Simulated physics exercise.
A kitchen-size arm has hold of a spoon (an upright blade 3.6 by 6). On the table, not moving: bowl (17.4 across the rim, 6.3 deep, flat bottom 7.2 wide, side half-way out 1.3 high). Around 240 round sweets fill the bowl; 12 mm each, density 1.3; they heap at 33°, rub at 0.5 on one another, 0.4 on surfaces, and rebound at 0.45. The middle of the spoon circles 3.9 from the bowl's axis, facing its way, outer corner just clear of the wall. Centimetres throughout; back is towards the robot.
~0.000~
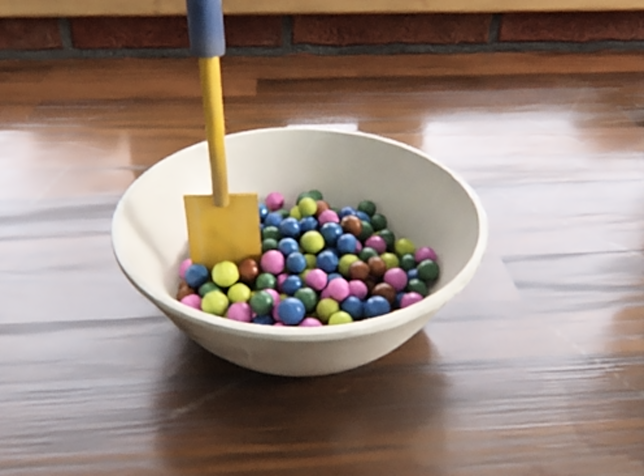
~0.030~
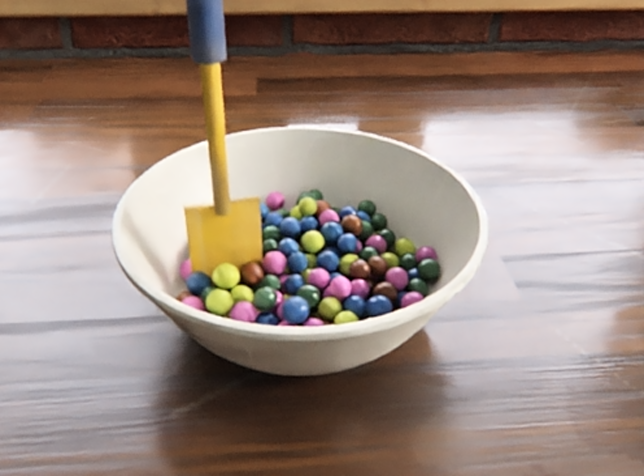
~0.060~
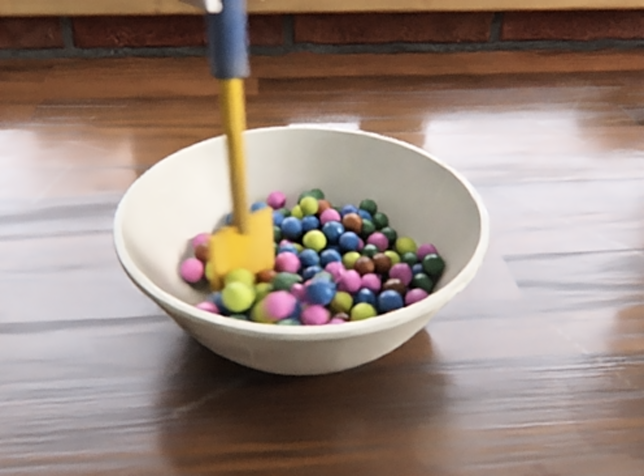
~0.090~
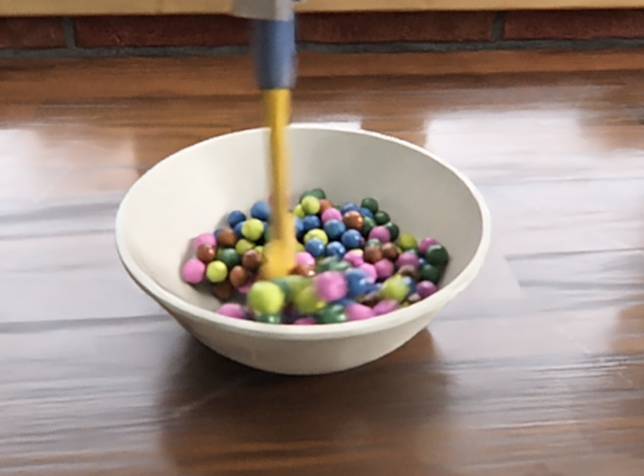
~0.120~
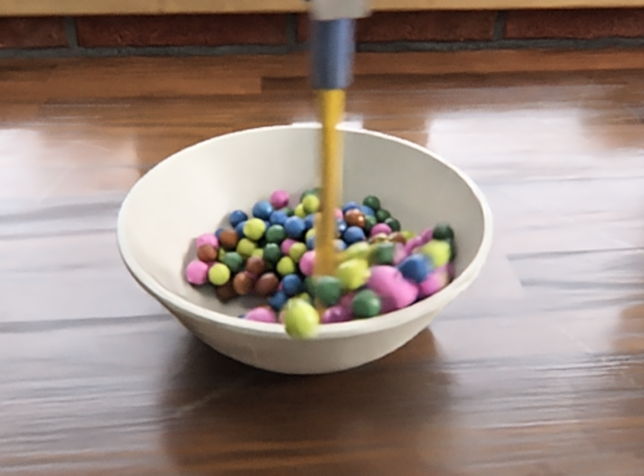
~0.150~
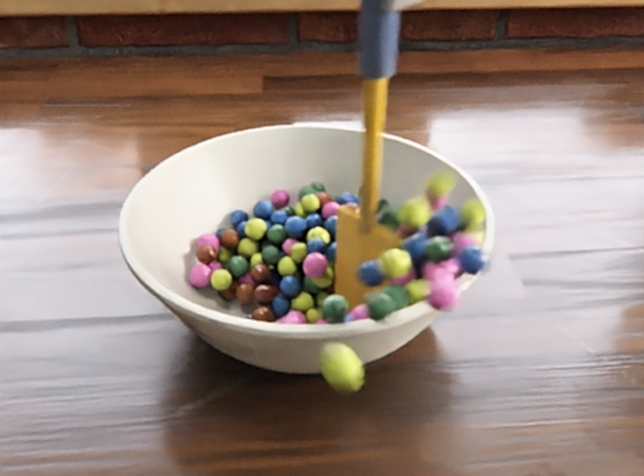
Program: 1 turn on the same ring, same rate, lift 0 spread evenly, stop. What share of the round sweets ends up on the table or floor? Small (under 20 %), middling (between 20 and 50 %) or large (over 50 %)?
On the table or floor the share is middling, between 20 and 50 %.
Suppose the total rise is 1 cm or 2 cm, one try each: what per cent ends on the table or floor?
About 25 and 20 per cent.
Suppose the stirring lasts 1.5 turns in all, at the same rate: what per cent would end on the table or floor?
In that case some 35 per cent.
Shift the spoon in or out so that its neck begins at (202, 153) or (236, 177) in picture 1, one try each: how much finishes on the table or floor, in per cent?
About 30 and 10 per cent.
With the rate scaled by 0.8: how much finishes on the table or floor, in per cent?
Some 15 per cent.
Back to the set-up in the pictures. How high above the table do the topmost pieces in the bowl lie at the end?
Roughly 5.0 cm.
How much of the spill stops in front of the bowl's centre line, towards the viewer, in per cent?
Roughly 30 per cent.
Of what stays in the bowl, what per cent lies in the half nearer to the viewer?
Some 60 per cent.
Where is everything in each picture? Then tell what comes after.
The first frame shows spoon neck at (218, 167), 0° round; upper third of the load around (308, 263), from x 185 to 430, top at y 200; 241 in the bowl.
The second frame shows spoon neck at (220, 175), 11° round; upper third of the load around (308, 264), from x 185 to 430, top at y 200.
The third frame shows spoon neck at (238, 194), 40° round; upper third of the load around (314, 276), from x 195 to 435, top at y 200.
The fourth frame shows spoon neck at (279, 206), 71° round; upper third of the load around (333, 287), from x 195 to 435, top at y 195.
The fifth frame shows spoon neck at (328, 206), 101° round; upper third of the load around (371, 273), from x 200 to 445, top at y 195; 240 in the bowl, 1 in flight or on the tool.
The sixth frame shows spoon neck at (369, 193), 131° round; upper third of the load around (410, 248), from x 200 to 475, top at y 185; 237 in the bowl, 4 in flight or on the tool.
By 0.23 s, 215° round, highest piece 11 above the table; 220 in the bowl, 1 on the table or floor, 20 in flight or on the tool.
By 0.32 s, 298° round, highest piece 10 above the table; 201 in the bowl, 15 on the table or floor, 25 in flight or on the tool.
By 0.56 s, 0° round, highest piece 7 above the table; 176 in the bowl, 64 on the table or floor, 1 in flight or on the tool.
By 1.26 s, 0° round, highest piece 5 above the table; 176 in the bowl, 65 on the table or floor.
Final count, 176 in the bowl, 65 on the table or floor. That is 27 % on the table or floor.
